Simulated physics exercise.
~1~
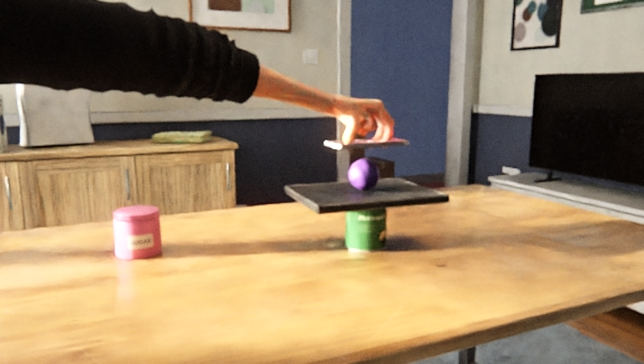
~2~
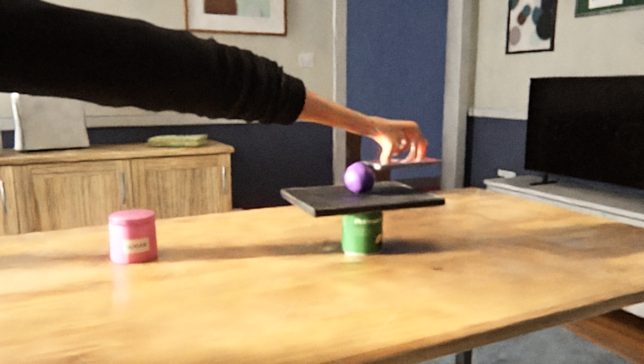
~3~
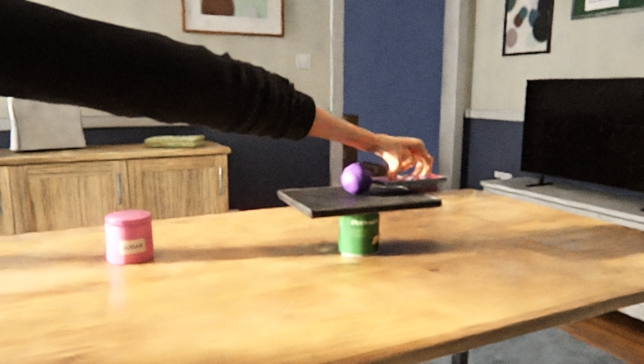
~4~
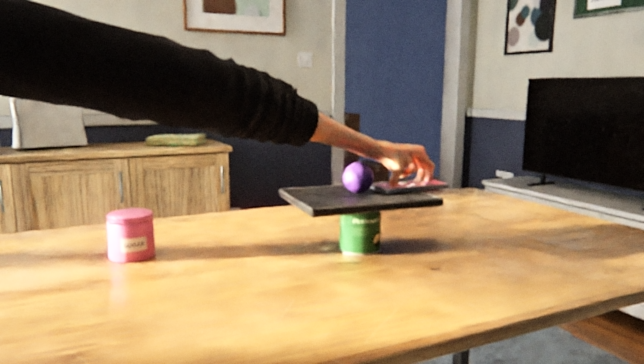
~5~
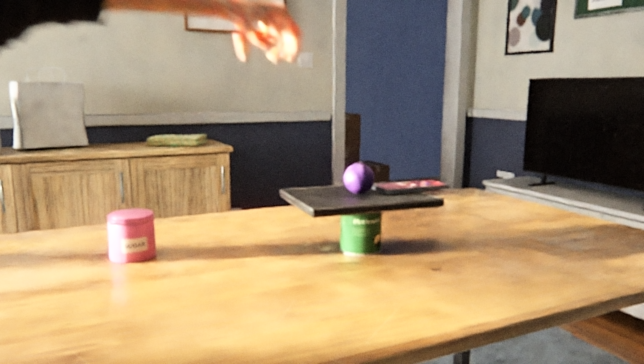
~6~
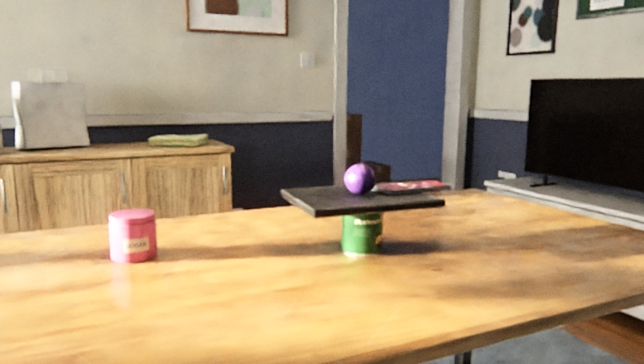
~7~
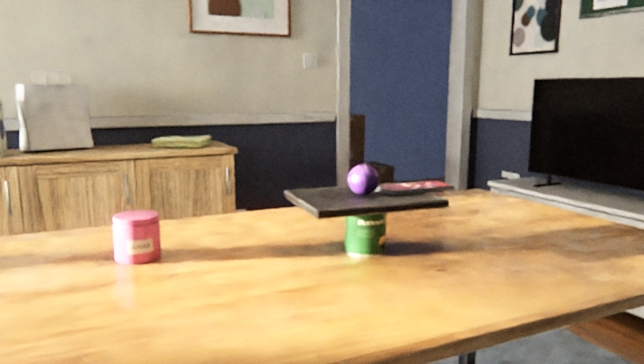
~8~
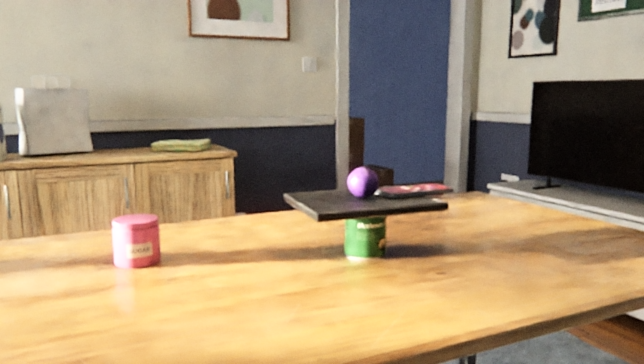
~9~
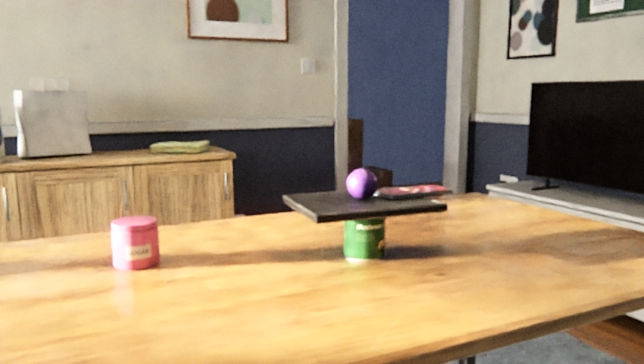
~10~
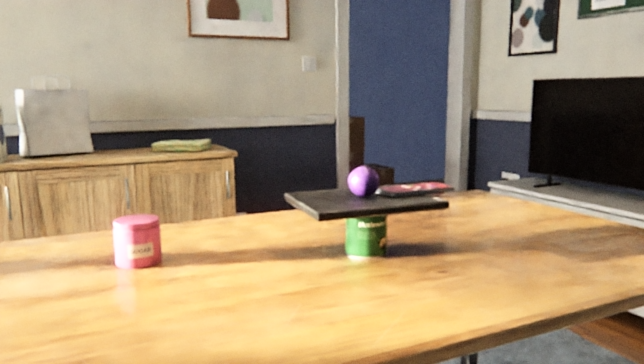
In this clip, a hand lowers a flat phone onto the right side of a black tray, beside a purple onion, atop a green tin, with a pink jar standing to the left. The hand lets go and withdraws, and the pile stays balanced.
